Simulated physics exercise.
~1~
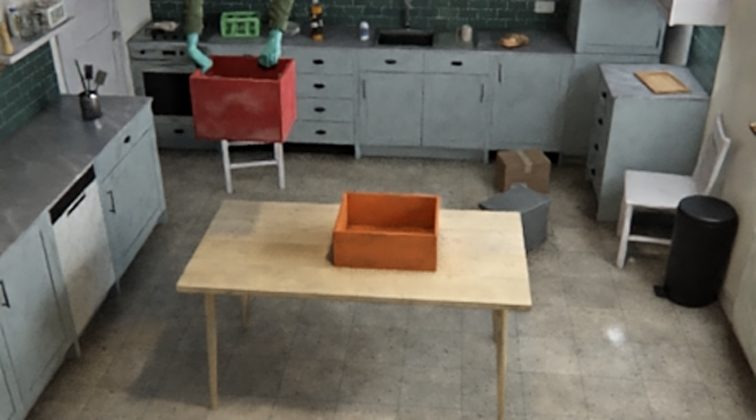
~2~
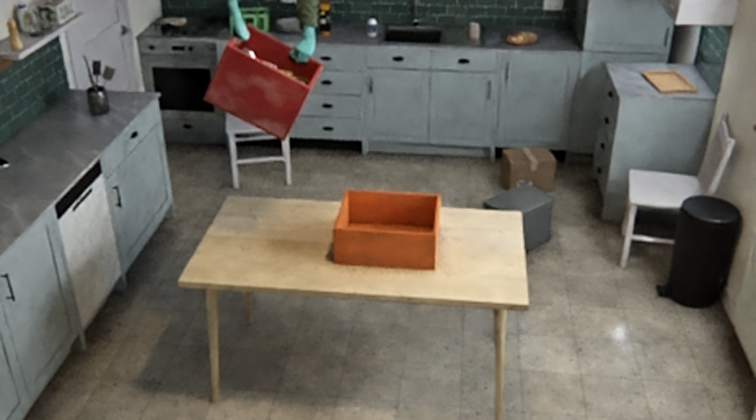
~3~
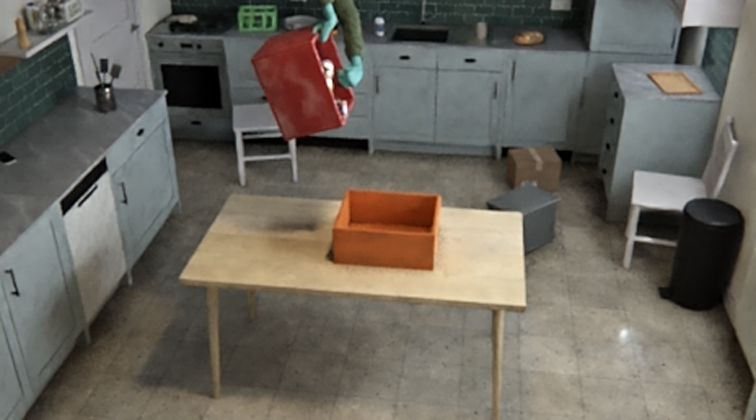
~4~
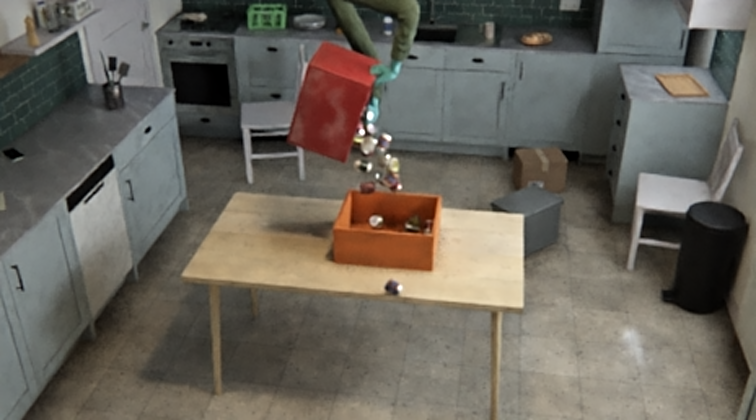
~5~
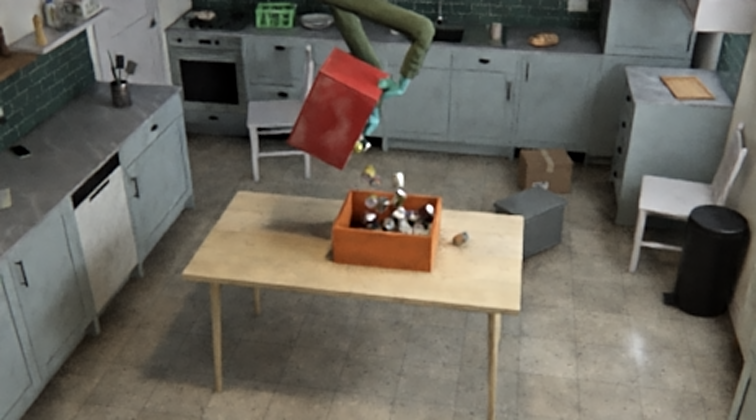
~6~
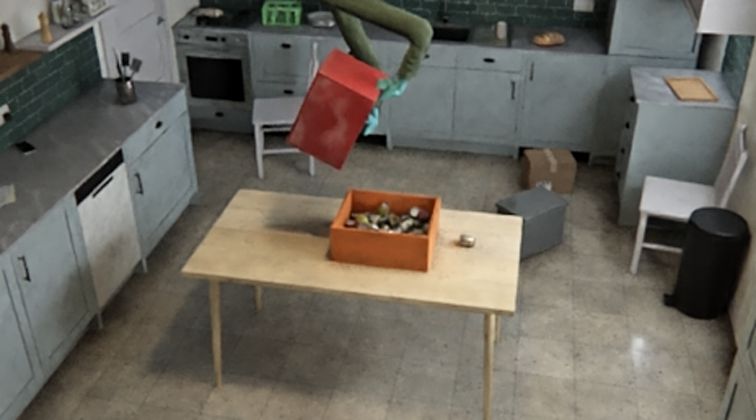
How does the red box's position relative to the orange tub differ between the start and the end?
At the start the red box is held upright, well to the left of the orange tub and beyond the table. At the end it is farther right, tipped steeply just above and slightly left of the tub.
